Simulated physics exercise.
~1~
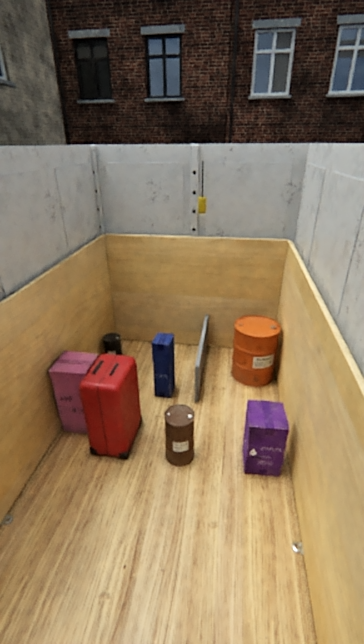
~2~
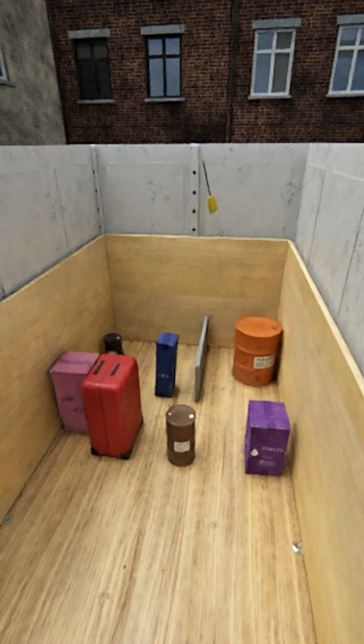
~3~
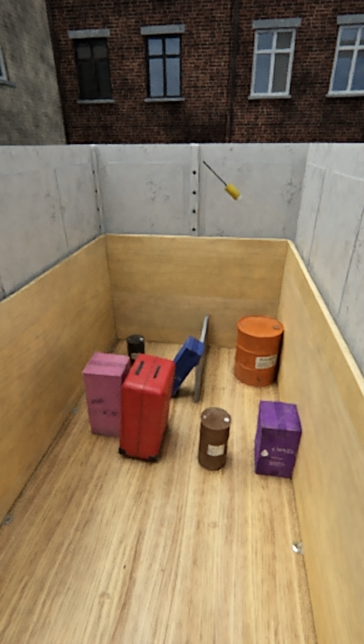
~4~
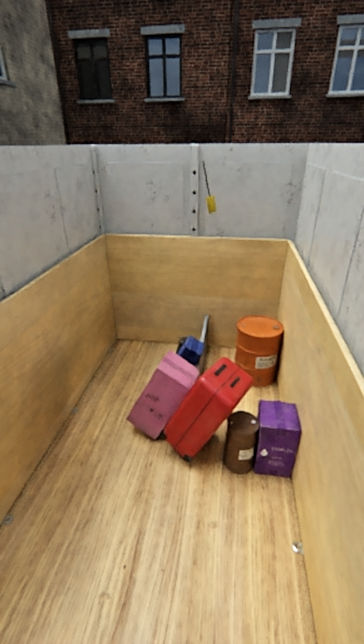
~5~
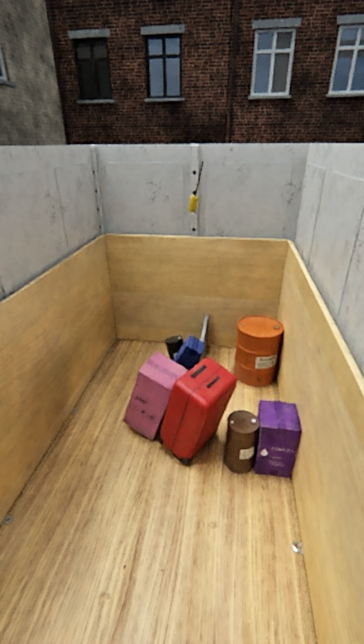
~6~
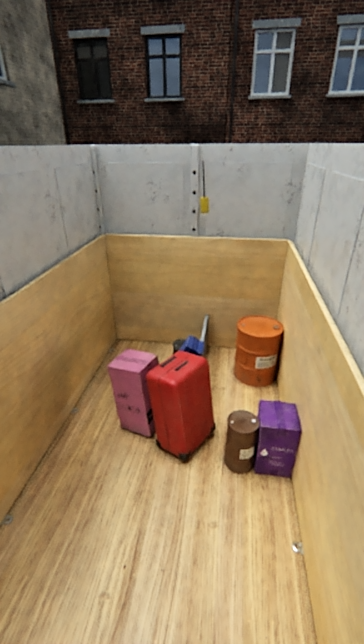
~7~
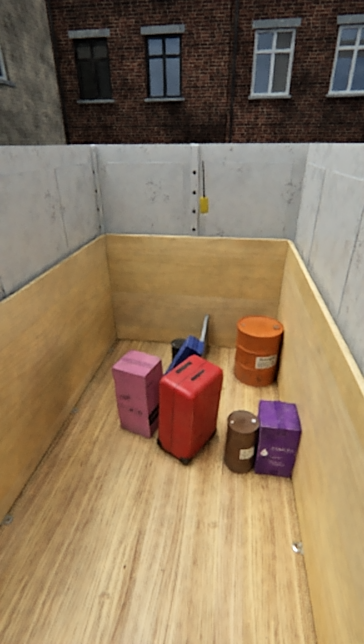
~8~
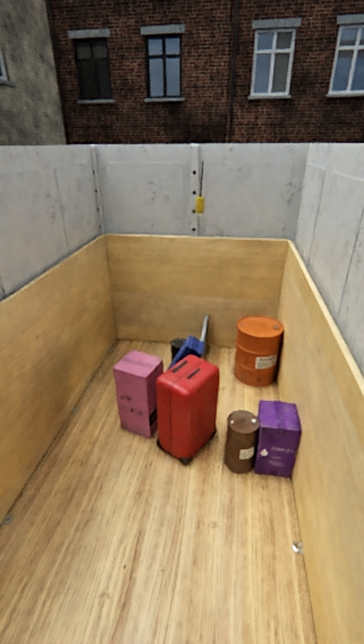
The red case slides right with other pieces, leans, then settles upright beside the pink box.
